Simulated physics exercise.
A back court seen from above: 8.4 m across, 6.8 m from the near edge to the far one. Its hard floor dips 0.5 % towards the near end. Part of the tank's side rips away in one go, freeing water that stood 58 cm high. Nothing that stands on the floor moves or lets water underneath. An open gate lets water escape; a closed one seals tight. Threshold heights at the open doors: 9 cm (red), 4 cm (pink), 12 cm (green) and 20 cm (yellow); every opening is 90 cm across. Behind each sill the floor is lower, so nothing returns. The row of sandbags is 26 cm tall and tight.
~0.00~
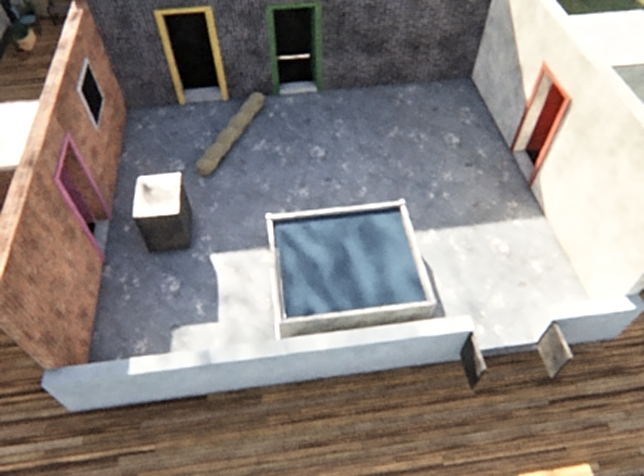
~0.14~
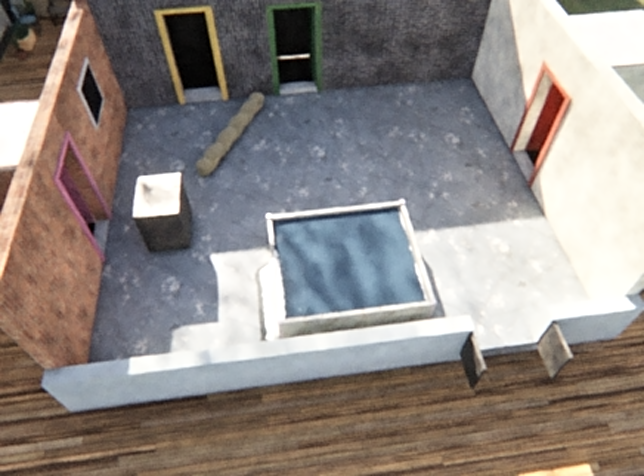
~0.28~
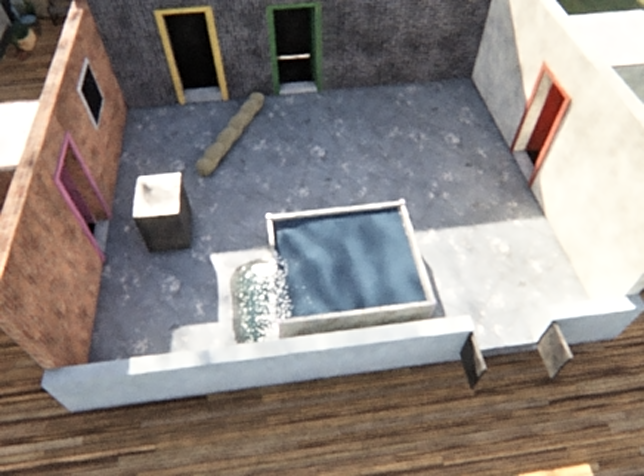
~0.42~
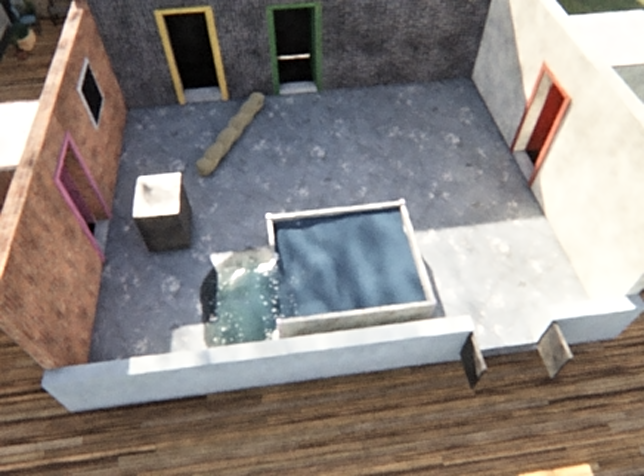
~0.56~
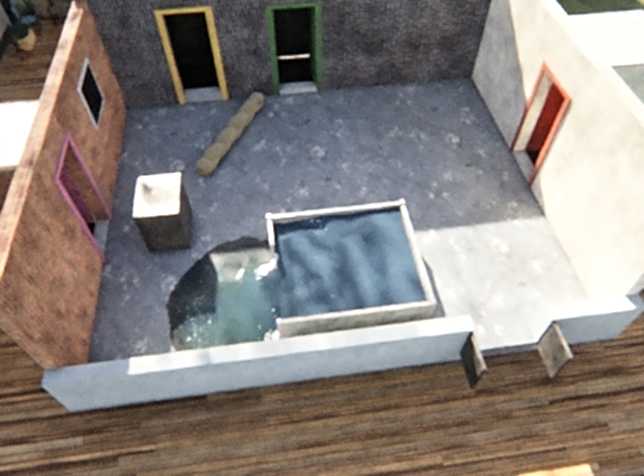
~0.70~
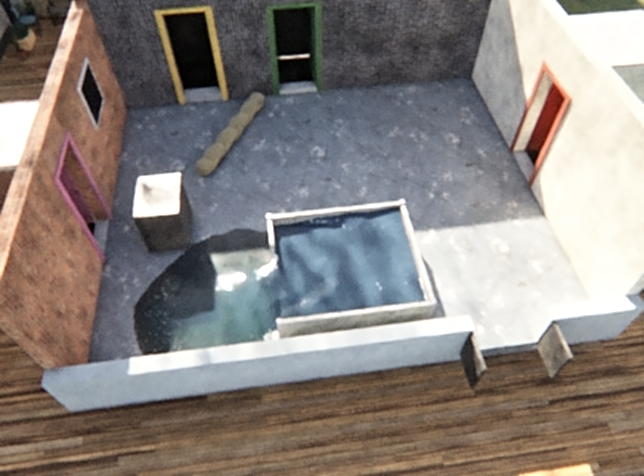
In a walled courtyard seen from above, the left side of a raised water tank gave way, and water gushed out, foaming at first, then spread leftward across the grey floor in a widening pool.
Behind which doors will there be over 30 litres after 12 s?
Door by door: At the red door it does not reach the limit; at the pink door it passes the limit; at the green door it keeps below the limit; at the yellow door it keeps below the limit.
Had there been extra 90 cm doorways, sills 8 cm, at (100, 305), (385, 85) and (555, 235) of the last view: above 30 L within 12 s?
In turn: Over, under, under.
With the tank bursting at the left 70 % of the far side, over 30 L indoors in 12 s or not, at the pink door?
Against that limit: Pink under.
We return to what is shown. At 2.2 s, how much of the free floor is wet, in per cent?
Some 15 per cent of it.
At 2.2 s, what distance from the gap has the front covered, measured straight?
Some 4.2 m out.
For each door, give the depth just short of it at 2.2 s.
In cm: Red 0, pink 11, green 0, yellow 0.
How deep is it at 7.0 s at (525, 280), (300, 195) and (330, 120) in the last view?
Roughly 0, 2 and 2 cm, in turn.
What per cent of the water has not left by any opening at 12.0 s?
Some 92 per cent remains.
After 1.4 s water covers 15 % of the floor and is deepest (45 cm) near (84, 387); red door not reached, pink door not reached, green door not reached, yellow door not reached.
After 2.2 s water covers 15 % of the floor and is deepest (46 cm) near (98, 374); red door not reached, pink door 11 cm at the sill, 6 L in, green door not reached, yellow door not reached.
After 3.5 s water covers 25 % of the floor and is deepest (31 cm) near (84, 387); red door not reached, pink door 14 cm at the sill, 49 L in, green door not reached, yellow door not reached.
After 7.0 s water covers 55 % of the floor and is deepest (19 cm) near (236, 122); red door not reached, pink door 9 cm at the sill, 143 L in, green door 2 cm at the sill, 0 L in, yellow door 16 cm at the sill, 0 L in.
After 12.0 s water covers 80 % of the floor and is deepest (14 cm) near (236, 122); red door not reached, pink door 10 cm at the sill, 203 L in, green door 6 cm at the sill, 0 L in, yellow door 13 cm at the sill, 0 L in.
